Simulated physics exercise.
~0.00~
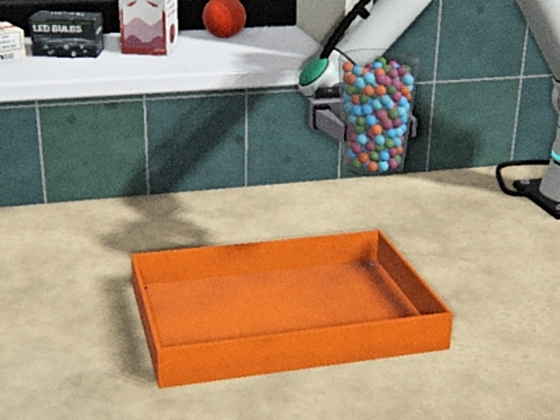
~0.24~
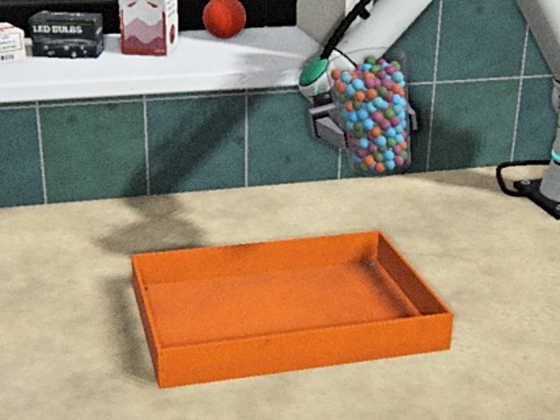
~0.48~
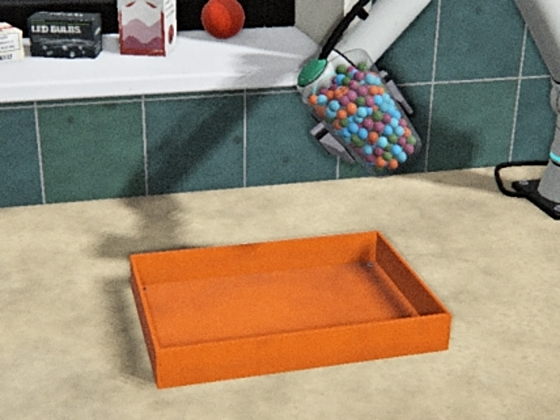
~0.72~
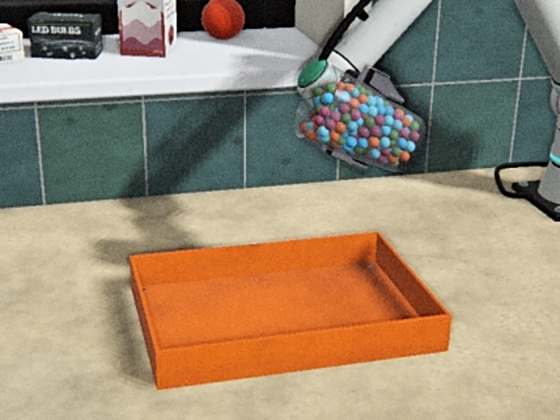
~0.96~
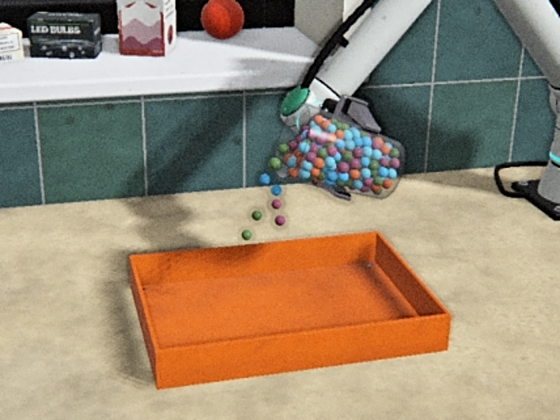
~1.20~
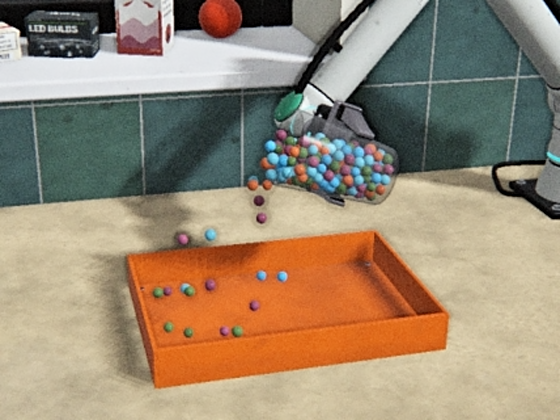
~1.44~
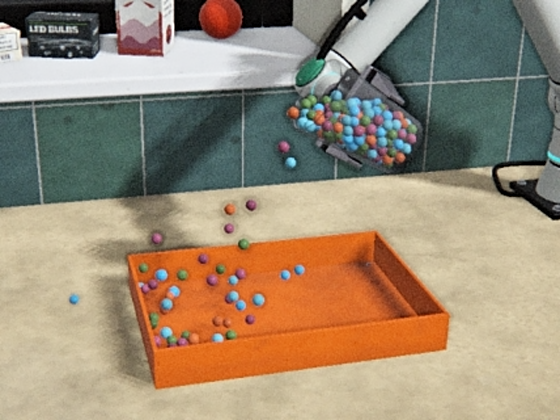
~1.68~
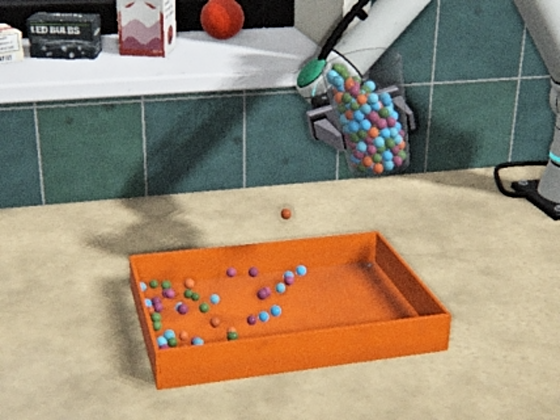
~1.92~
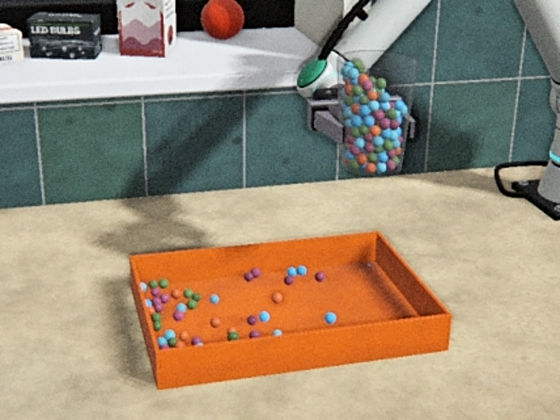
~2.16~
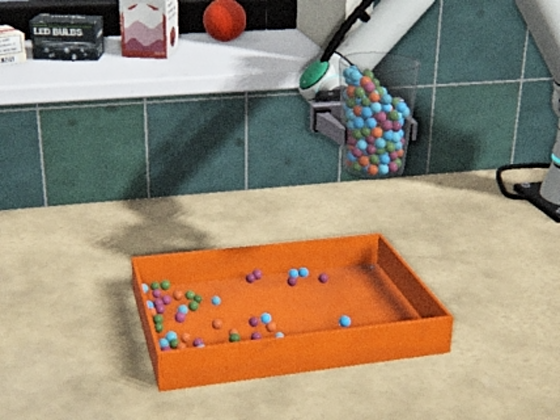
We see a robot arm tip a clear beaker of colourful round sweets to the left over an orange tray, spilling some, then swing it back upright; the beaker ends still mostly full, with a scattering of sweets lying mainly in the tray's left part.
